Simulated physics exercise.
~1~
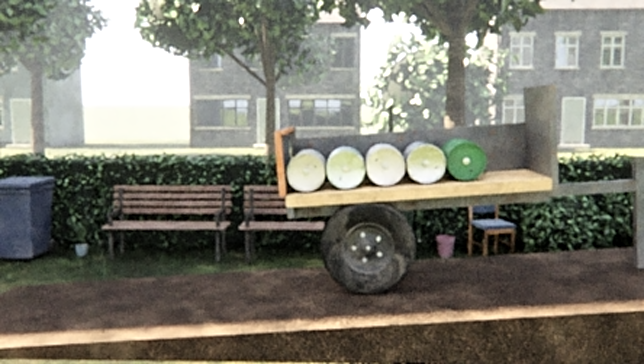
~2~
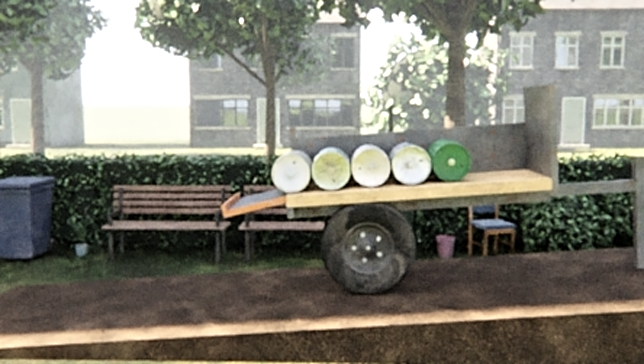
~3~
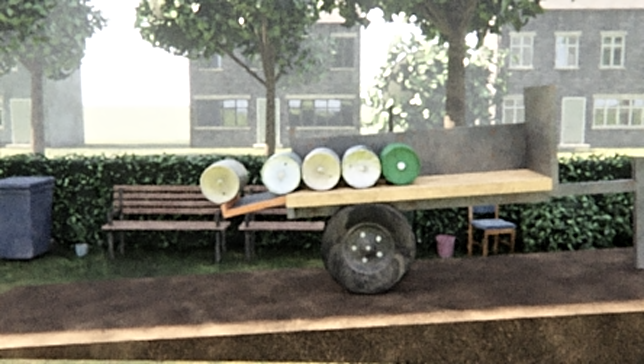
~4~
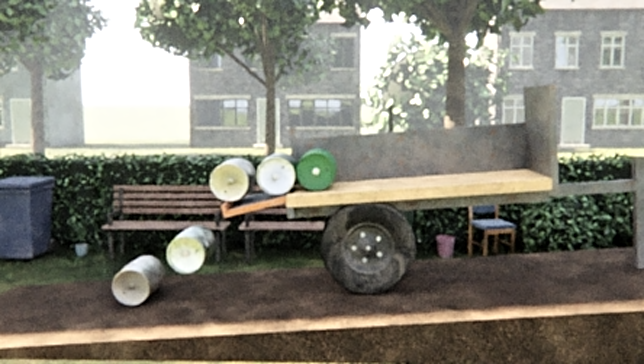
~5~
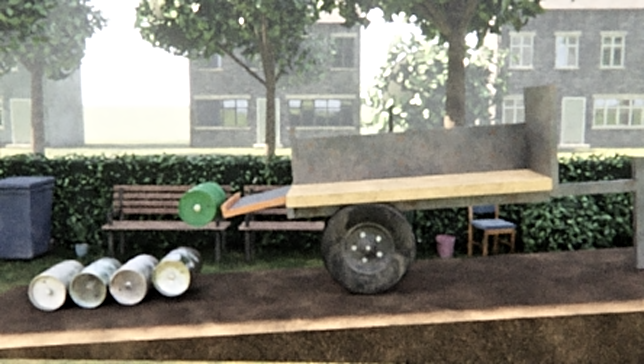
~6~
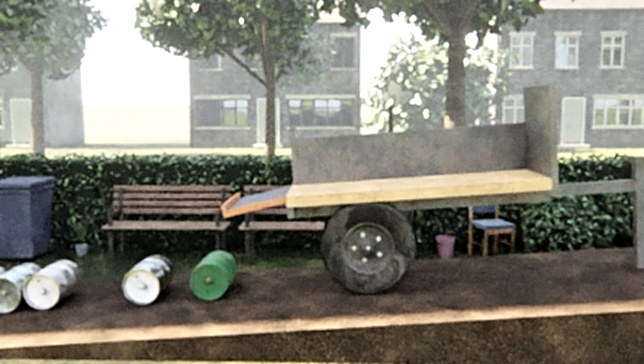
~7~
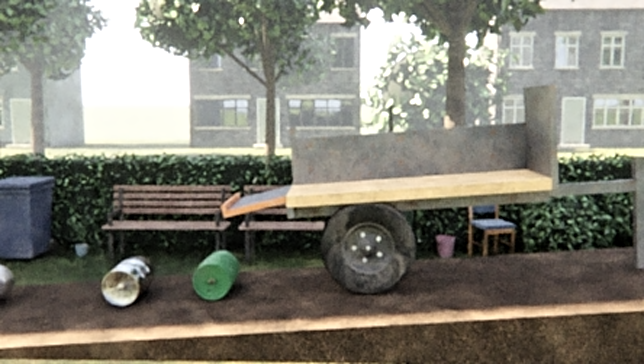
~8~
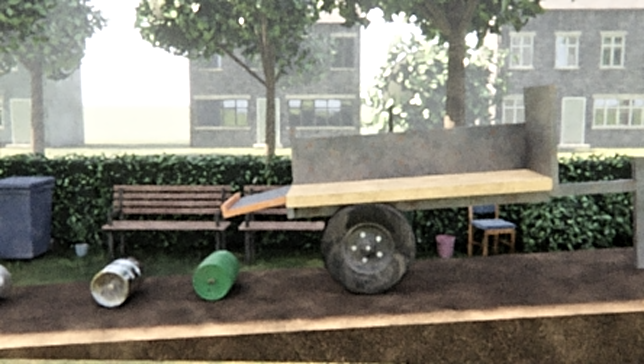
A trailer parked on a slope had its tailgate swing down, and the five kegs on its bed rolled left and dropped off one after another, the green one last, which came to rest on the ground near the trailer's lowered gate.
